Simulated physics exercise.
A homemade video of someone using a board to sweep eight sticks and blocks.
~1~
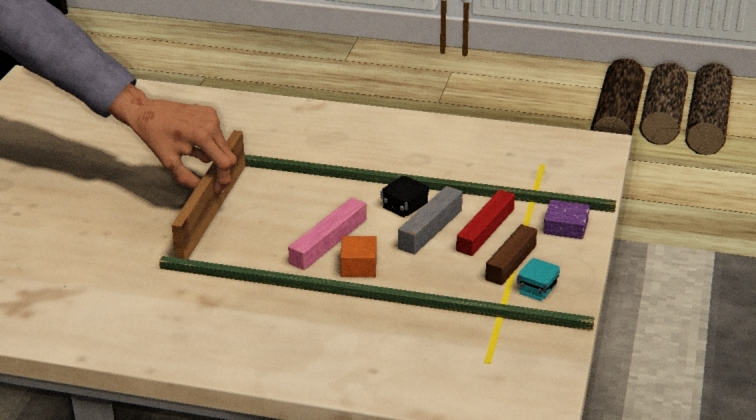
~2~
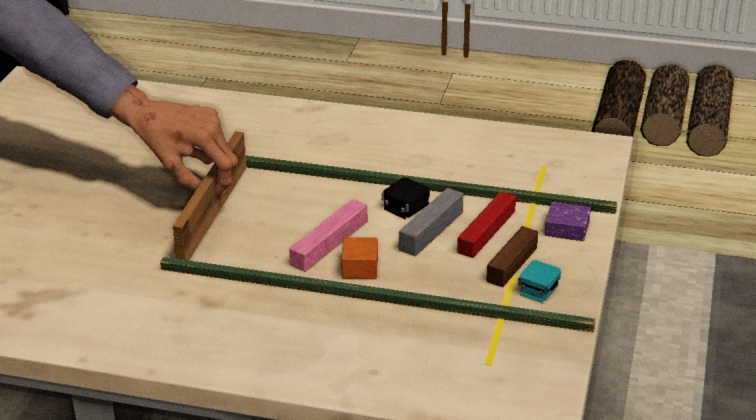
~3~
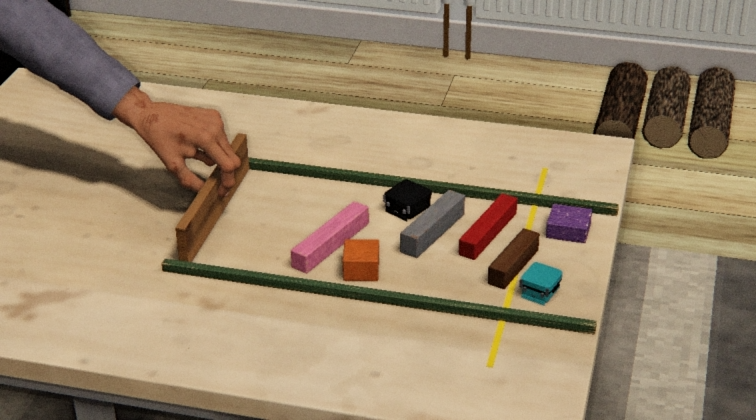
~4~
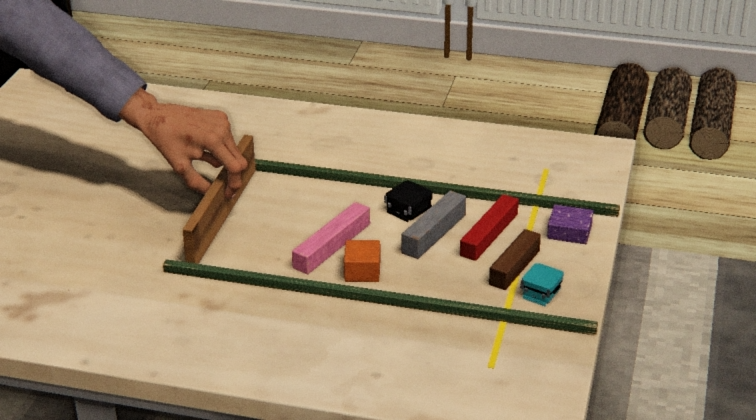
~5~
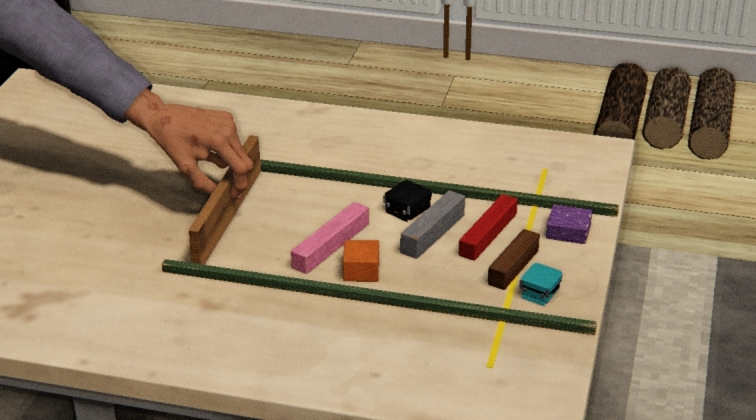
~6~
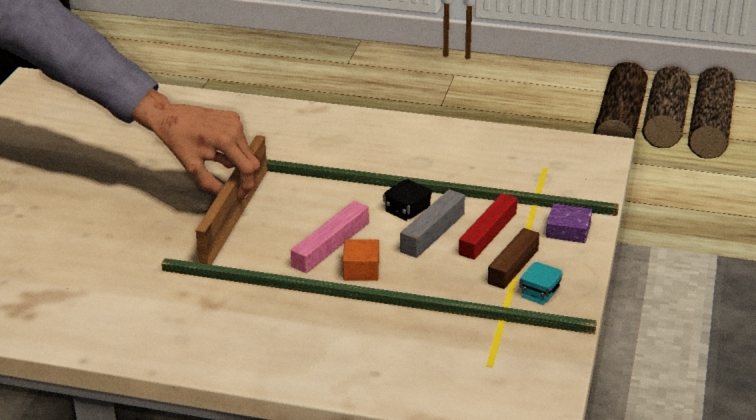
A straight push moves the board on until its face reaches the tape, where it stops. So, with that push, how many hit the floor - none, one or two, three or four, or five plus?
The number gone is small: One or two.
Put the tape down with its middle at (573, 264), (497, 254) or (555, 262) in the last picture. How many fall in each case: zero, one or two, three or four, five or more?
Taking the three tapes one at a time, the answers are five or more, then not one, then three to four.
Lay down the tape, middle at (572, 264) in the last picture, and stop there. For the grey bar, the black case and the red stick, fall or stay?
Well, the grey bar comes off, the black case stays where it is, and the red stick? It comes off.
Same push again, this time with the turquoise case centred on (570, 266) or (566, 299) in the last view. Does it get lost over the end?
For the turquoise case: Gone and then still there.
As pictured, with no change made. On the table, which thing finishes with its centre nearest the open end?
The turquoise case is the one.
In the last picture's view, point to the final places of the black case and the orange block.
Roughly at (548, 214) and at (548, 288), in that order.
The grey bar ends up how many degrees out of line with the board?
Misalignment: Close to 15°.
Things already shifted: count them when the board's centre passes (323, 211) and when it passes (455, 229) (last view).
Moved so far: 1, then 6.
A little later, none off yet; purple block at rest near (569, 223); turquoise case at rest near (541, 284); brown stick at rest near (514, 258).
Next, none off yet; purple block moving near (579, 226); turquoise case shifted a little near (554, 286); brown stick shifted a little near (541, 262).
When it is over, the number that fall off is one or two; down, purple block.
